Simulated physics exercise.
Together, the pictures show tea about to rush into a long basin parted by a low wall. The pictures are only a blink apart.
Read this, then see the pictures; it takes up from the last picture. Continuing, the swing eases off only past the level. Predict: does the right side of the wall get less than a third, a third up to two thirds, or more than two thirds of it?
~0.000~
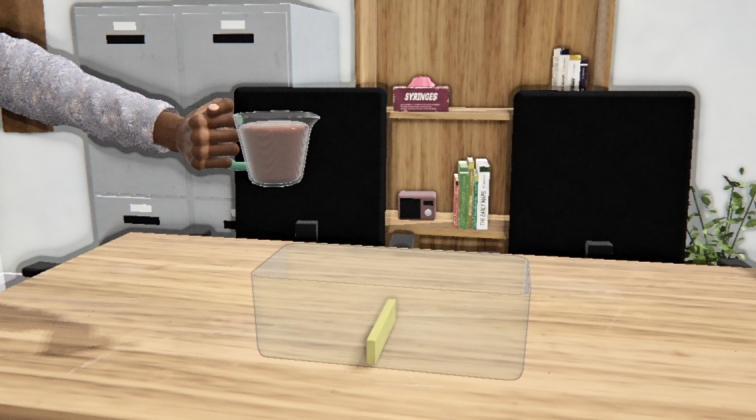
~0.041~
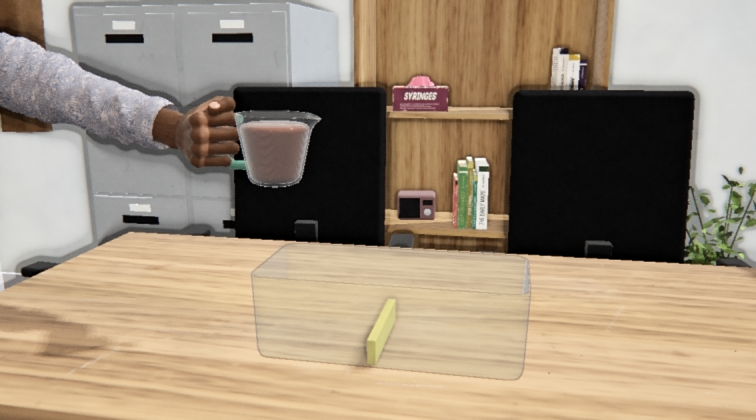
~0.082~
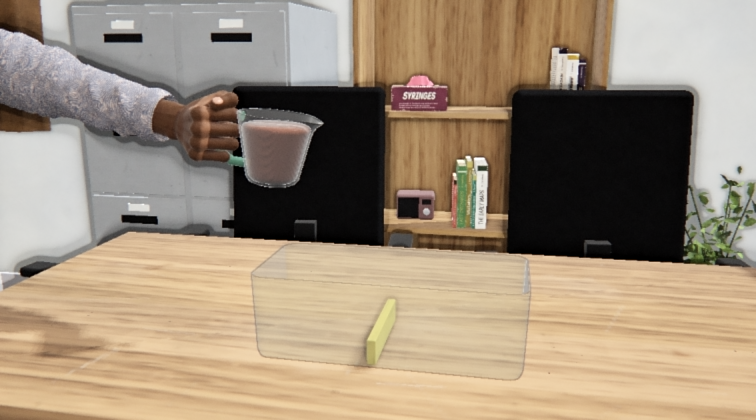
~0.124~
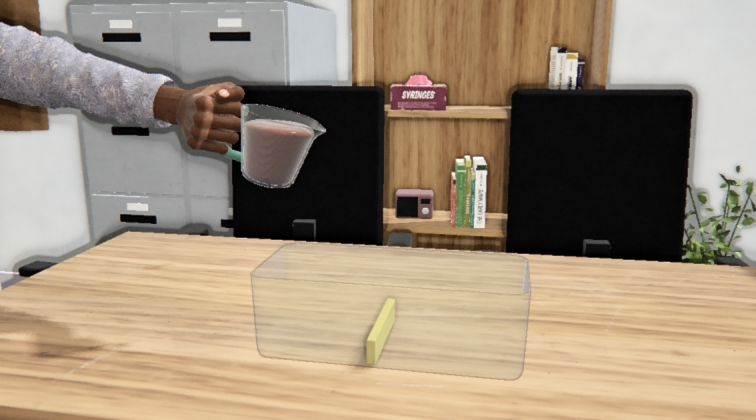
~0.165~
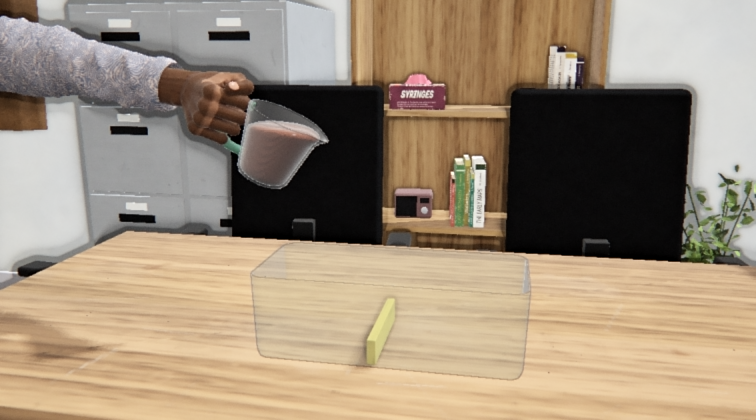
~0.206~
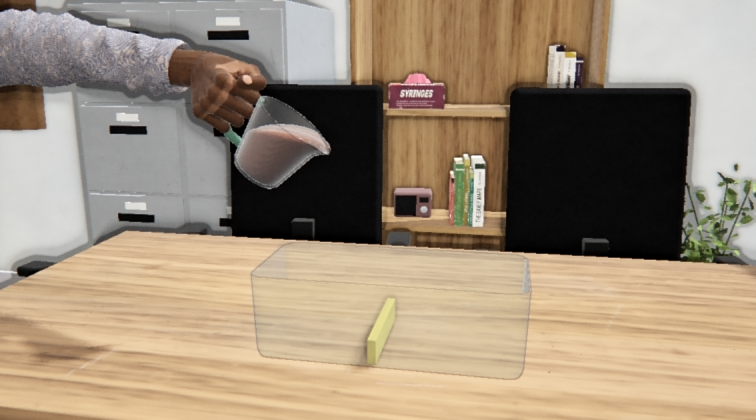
The amount right of the wall is going to stop below one third.
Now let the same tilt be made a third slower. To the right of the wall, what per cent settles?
Somewhere near 15 percent.
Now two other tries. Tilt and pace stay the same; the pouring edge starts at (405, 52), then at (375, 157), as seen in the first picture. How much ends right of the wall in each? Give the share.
It comes to 75 % the first time and 85 % the second.
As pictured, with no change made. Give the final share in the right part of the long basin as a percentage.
Around 10 percent.
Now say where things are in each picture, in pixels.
In the first picture, it leans 0°; its right rim is at (319, 117); the tea meets the walls at (244, 124) and (310, 126); the long basin's rim runs from (269, 259) to (529, 276); the wall's top is at (382, 319).
In the second picture, it leans 2°; its right rim is at (320, 118); the tea meets the walls at (244, 123) and (310, 126).
In the third picture, it leans 7°; its right rim is at (323, 123); the tea meets the walls at (246, 122) and (311, 128).
In the fourth picture, it leans 15°; its right rim is at (326, 131); the tea meets the walls at (249, 121) and (315, 130).
In the fifth picture, it leans 26°; its right rim is at (328, 141); the tea meets the walls at (251, 124) and (322, 135).
In the sixth picture, it leans 39°; its right rim is at (329, 153); the tea meets the walls at (249, 133) and (320, 143); 2 per cent is over the edge.
A moment on, the measuring jug is tipped right over and 27 per cent is still to pour, 33 is left of the wall and 2 right of it.
Next, the measuring jug is tipped right over and 1 per cent is still to pour, 84 is left of the wall and 4 right of it.
Then the measuring jug is tipped right over and 0 per cent is still to pour, 83 is left of the wall and 10 right of it.
Later the measuring jug is tipped right over and 0 per cent is still to pour, 83 is left of the wall and 11 right of it.
Finally, 83 per cent lies left of the wall, 11 right of it and 6 outside.
